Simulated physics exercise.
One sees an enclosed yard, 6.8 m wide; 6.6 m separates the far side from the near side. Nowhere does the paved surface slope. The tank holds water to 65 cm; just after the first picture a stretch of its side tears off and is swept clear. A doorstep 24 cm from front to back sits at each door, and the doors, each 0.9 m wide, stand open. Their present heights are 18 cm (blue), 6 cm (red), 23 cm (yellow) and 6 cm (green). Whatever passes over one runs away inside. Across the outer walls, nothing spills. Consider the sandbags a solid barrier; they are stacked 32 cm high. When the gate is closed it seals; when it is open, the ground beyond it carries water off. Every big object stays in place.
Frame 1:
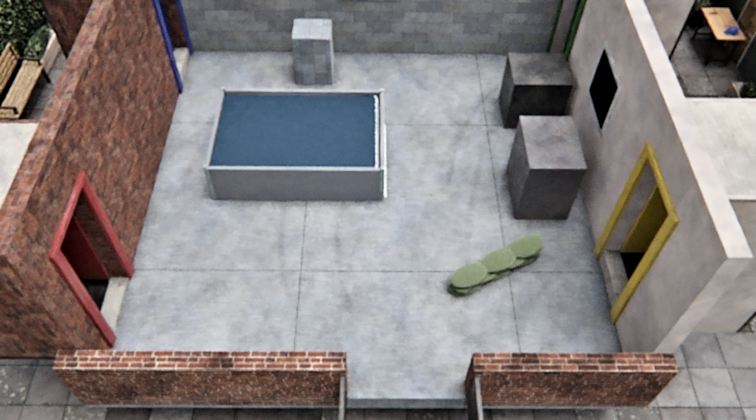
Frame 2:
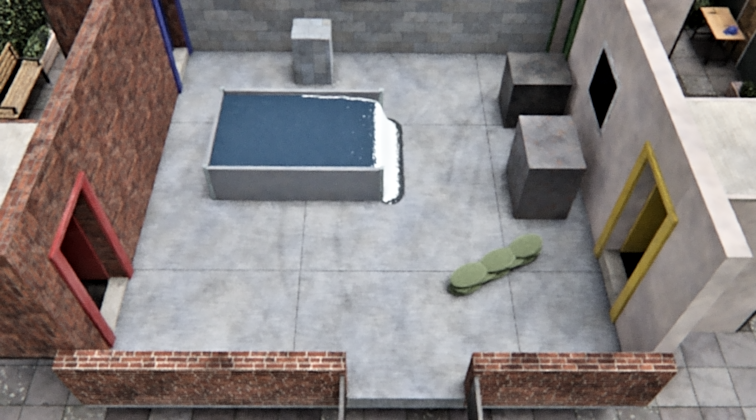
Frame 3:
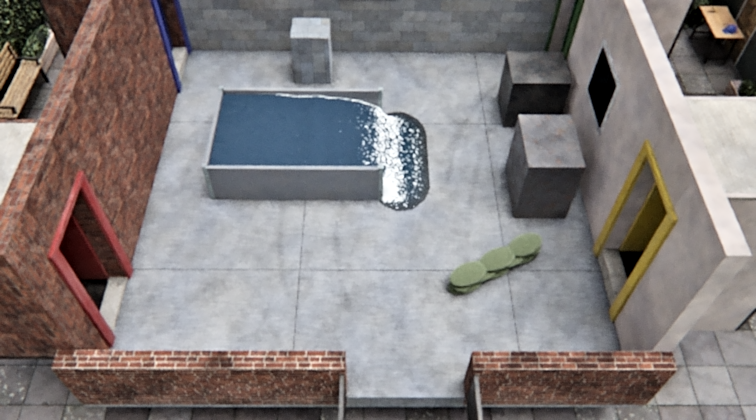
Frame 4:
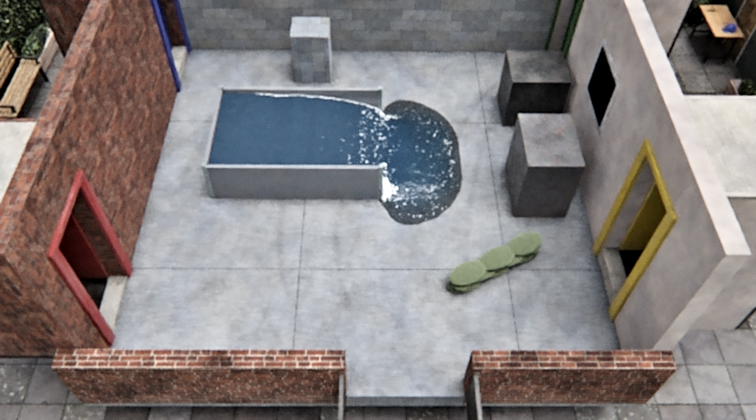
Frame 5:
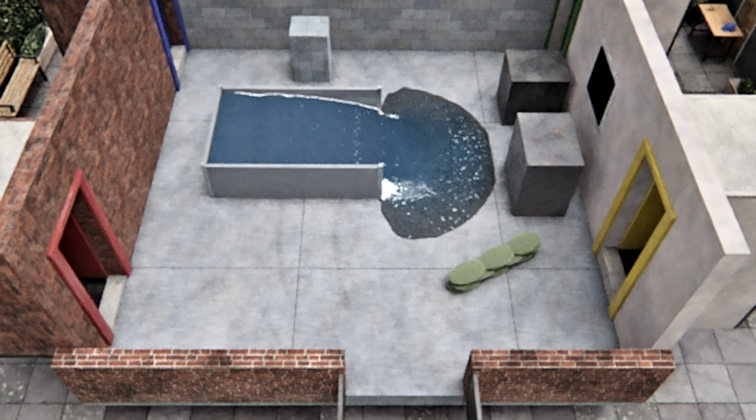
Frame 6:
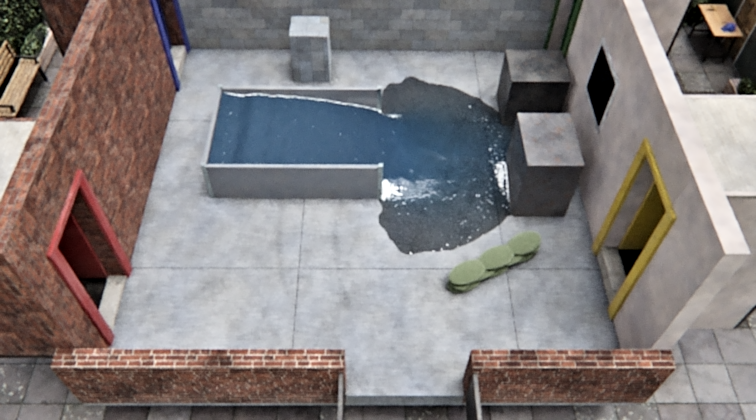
We see a walled yard with a raised tank of blue water, dark blocks and green sandbags; the tank's right side gives way, and water pours out, fanning across the grey paving until it reaches the blocks.
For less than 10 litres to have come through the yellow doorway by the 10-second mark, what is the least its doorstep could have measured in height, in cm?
9.5 cm or so.
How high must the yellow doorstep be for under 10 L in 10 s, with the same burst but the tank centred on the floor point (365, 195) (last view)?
Roughly 14.0 centimetres.
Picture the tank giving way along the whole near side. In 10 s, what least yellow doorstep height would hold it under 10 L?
Then something near 7.5 cm.
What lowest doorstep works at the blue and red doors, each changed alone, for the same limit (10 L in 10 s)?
Close to 7.0 cm (blue) and close to 10.0 cm (red).
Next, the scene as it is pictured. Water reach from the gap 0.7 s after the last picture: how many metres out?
The front sits around 3.6 m out.
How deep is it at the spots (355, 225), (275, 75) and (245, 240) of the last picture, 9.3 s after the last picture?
Around 2 cm, 3 cm and 7 cm.
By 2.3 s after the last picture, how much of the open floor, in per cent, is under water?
About 40 per cent.
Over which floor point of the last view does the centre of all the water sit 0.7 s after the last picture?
About (360, 159).
Then, 0.7 s after the last picture water covers 25 % of the floor, deepest (36 cm) near (503, 177); it has not reached the yellow door.
Then, 2.3 s after the last picture water covers 40 % of the floor, deepest (36 cm) near (559, 137); 12 cm at the yellow door, 0 litres in over its 23 cm doorstep.
Then, 9.3 s after the last picture water covers 95 % of the floor, deepest (13 cm) near (160, 158); 5 cm at the yellow door, 0 litres in over its 23 cm doorstep.
At the yellow door as built, the water peaked near 14 cm, 2.9 s after the last picture.
Run again over the same 10 s with other heights there, 18 litres in over 8 cm, 6 litres over 11 cm. The limit of 10 litres is kept from about 9.5 cm up.
